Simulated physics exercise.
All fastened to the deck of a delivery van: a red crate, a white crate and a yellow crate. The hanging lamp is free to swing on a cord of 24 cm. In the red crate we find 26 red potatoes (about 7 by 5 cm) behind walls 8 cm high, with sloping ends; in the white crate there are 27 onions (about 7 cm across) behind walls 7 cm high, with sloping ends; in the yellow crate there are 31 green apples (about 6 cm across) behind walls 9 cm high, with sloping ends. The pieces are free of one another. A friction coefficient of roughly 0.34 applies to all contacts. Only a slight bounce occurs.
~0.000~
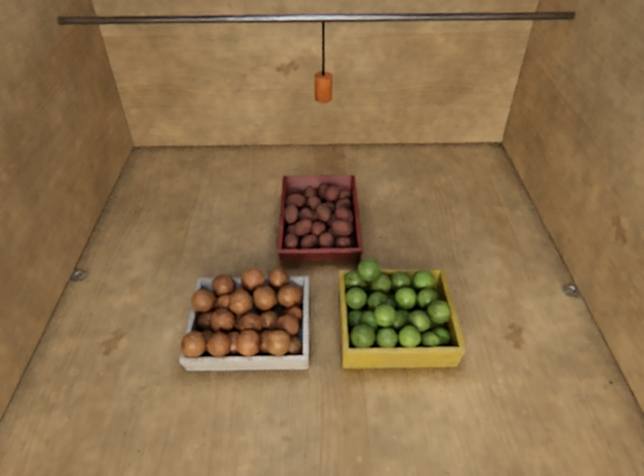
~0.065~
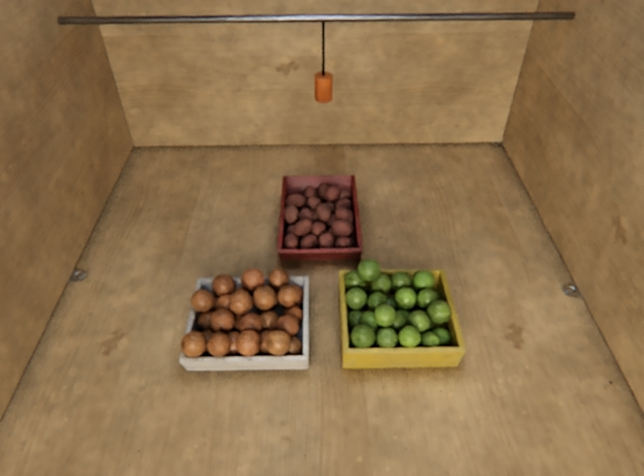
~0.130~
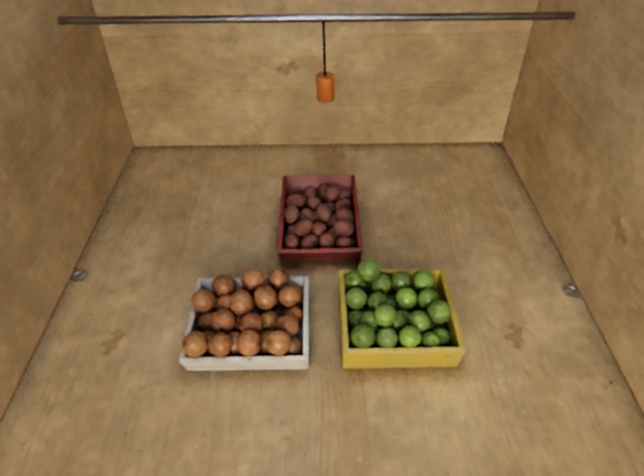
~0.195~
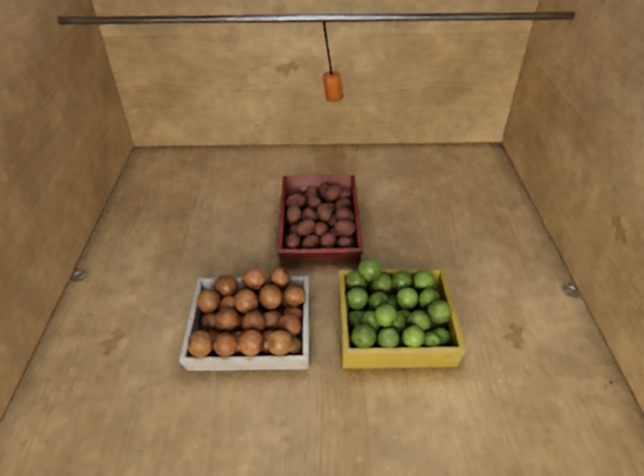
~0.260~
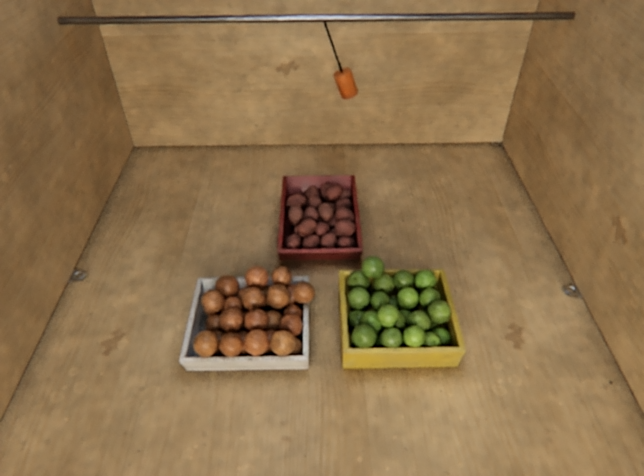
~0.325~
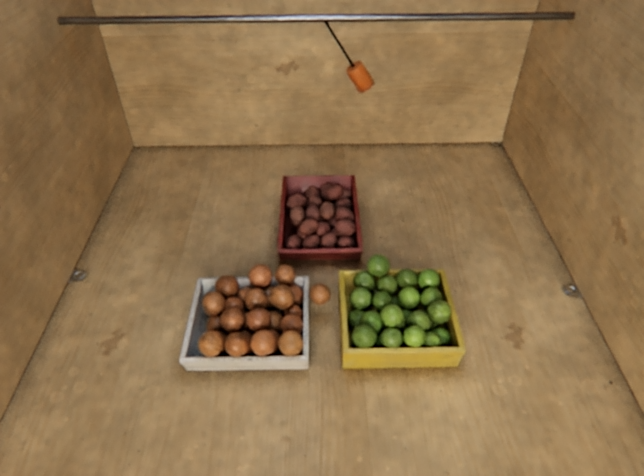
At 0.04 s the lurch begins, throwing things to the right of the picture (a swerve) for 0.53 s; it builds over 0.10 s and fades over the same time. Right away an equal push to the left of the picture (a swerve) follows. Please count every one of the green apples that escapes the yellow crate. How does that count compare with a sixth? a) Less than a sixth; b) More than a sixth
Less than a sixth.
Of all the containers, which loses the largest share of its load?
That would be the white crate.
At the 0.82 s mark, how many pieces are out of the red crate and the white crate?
The red crate is at about 0 and the white crate at about 6.
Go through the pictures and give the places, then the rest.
In the first picture (each is followed by its nearest rim corner in this view), yellow crate, (346, 348); red crate, (280, 249); the lamp leans 0°; none out.
In the second picture, yellow crate, (346, 348); the lamp leans 0°.
In the third picture, yellow crate, (346, 348); the lamp leans 2°.
In the fourth picture, yellow crate, (346, 348); the lamp leans 8°.
In the fifth picture, yellow crate, (346, 348); the lamp leans 19°.
In the sixth picture, yellow crate, (346, 348); red crate, (280, 249); the lamp leans 33°; 1 out, the lowest onion at (320, 294).
After 0.55 s, red crate 26 in, 0 out, white crate 22 in, 5 out and yellow crate 30 in, 1 out.
After 0.82 s, red crate 26 in, 0 out, white crate 21 in, 6 out and yellow crate 30 in, 1 out.
After 1.21 s, red crate 26 in, 0 out, white crate 19 in, 8 out and yellow crate 30 in, 1 out.
Outcome (at 1.70 s), red crate 26 in, 0 out, white crate 19 in, 8 out and yellow crate 30 in, 1 out. Asked share, 1 of 31, 3 per cent.
